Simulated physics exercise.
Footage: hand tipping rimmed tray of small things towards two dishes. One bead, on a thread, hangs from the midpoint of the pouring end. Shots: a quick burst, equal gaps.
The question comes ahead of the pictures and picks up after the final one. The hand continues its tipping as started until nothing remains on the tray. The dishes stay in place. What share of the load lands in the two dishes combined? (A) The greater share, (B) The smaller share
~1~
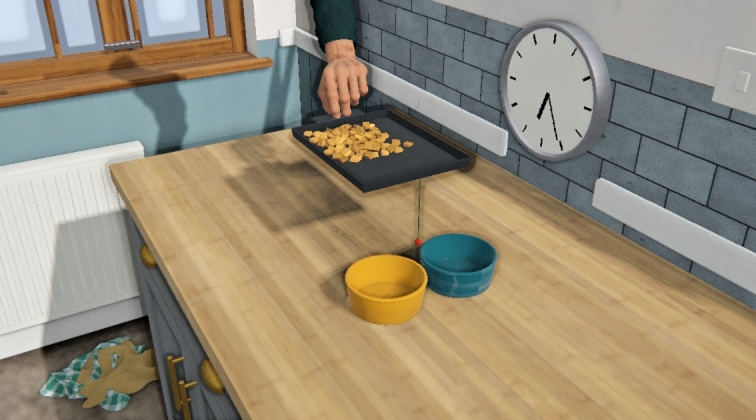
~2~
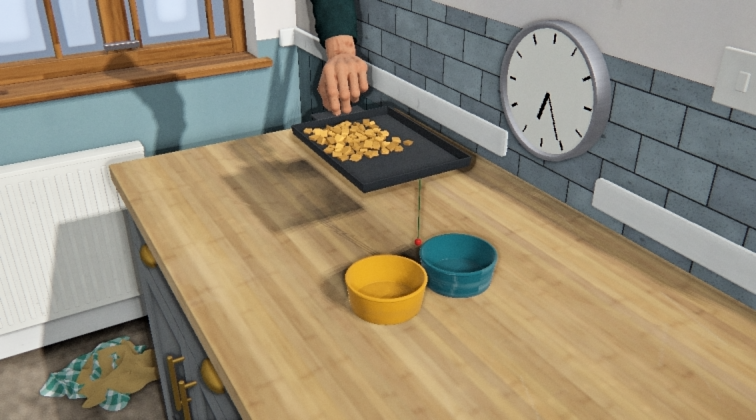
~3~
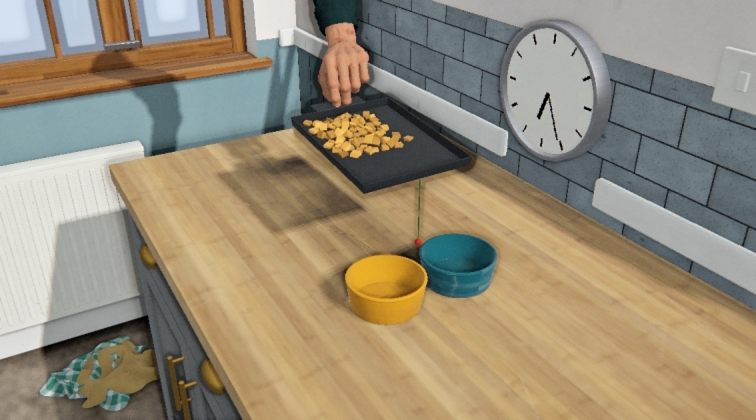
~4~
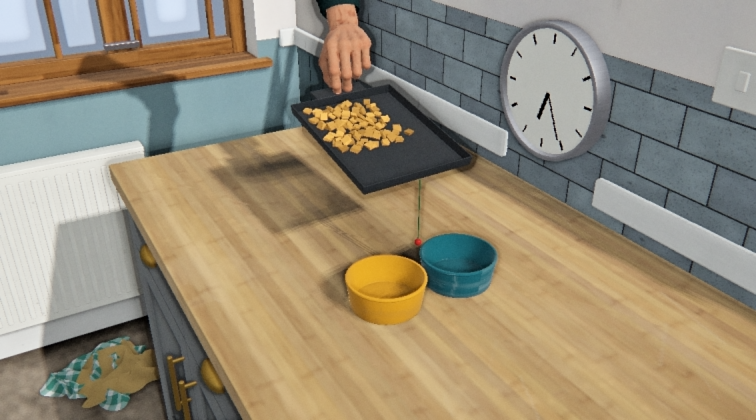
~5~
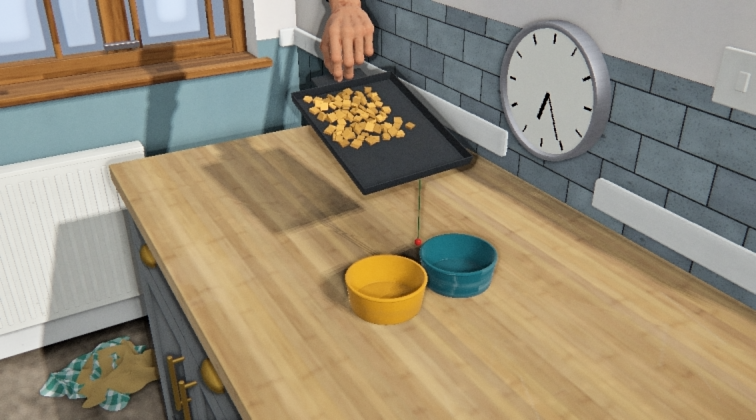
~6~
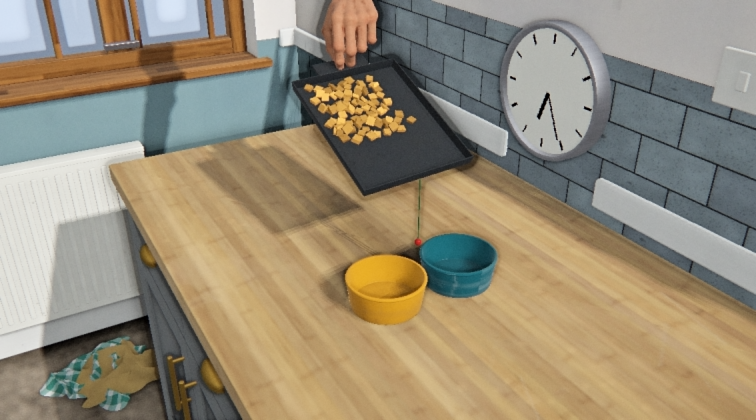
A, the greater share.
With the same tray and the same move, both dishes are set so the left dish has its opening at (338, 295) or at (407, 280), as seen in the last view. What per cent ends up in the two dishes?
First placement: Some 70 %; second placement: Some 90 %.
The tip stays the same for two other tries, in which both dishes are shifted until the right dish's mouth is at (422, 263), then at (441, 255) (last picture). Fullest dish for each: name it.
At place one the right of the pair; at place two the left of the pair.
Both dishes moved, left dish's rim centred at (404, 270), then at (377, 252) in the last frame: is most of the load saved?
First the larger part, then not half.
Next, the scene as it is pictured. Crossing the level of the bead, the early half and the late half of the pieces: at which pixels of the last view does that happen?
I'd put it at roughly (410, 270), and after that at roughly (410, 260).
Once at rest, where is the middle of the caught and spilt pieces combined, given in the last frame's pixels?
Near pixel (402, 300).
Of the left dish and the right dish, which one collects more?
It's the one placed left that wins here.
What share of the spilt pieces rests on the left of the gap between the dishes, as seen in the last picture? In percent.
I'd put it at close to 10 per cent.
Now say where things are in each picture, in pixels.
The first picture shows corners of the pouring end near (364, 183) and (470, 157), level; middle of the load near (356, 143), cereal squares; left dish near (407, 307); right dish near (480, 281); bead on its thread near (418, 242).
The second picture shows corners of the pouring end near (364, 183) and (470, 157), level; middle of the load near (356, 141).
The third picture shows corners of the pouring end near (364, 184) and (470, 156), tipped barely, lowest at the left corner; middle of the load near (357, 135).
The fourth picture shows corners of the pouring end near (365, 186) and (471, 156), tipped a little, lowest at the left corner; middle of the load near (357, 127).
The fifth picture shows corners of the pouring end near (365, 187) and (471, 156), tipped clearly, lowest at the left corner; middle of the load near (358, 119).
The sixth picture shows corners of the pouring end near (365, 189) and (472, 156), tipped clearly, lowest at the left corner; middle of the load near (359, 111); left dish near (407, 307); right dish near (480, 281).
Shortly afterwards, tray tipped steeply; the bulk on the tray; near a quarter in the air.
Next, tray tipped past a quarter turn; near a quarter on the tray; near half in the left dish; a little in the right dish; near a quarter outside both; a little in the air.
Some moments later, tray tipped past a quarter turn; near two thirds in the left dish; a little in the right dish; near a quarter outside both.
In the end, tray tipped past a quarter turn; near two thirds in the left dish; a little in the right dish; near a quarter outside both.
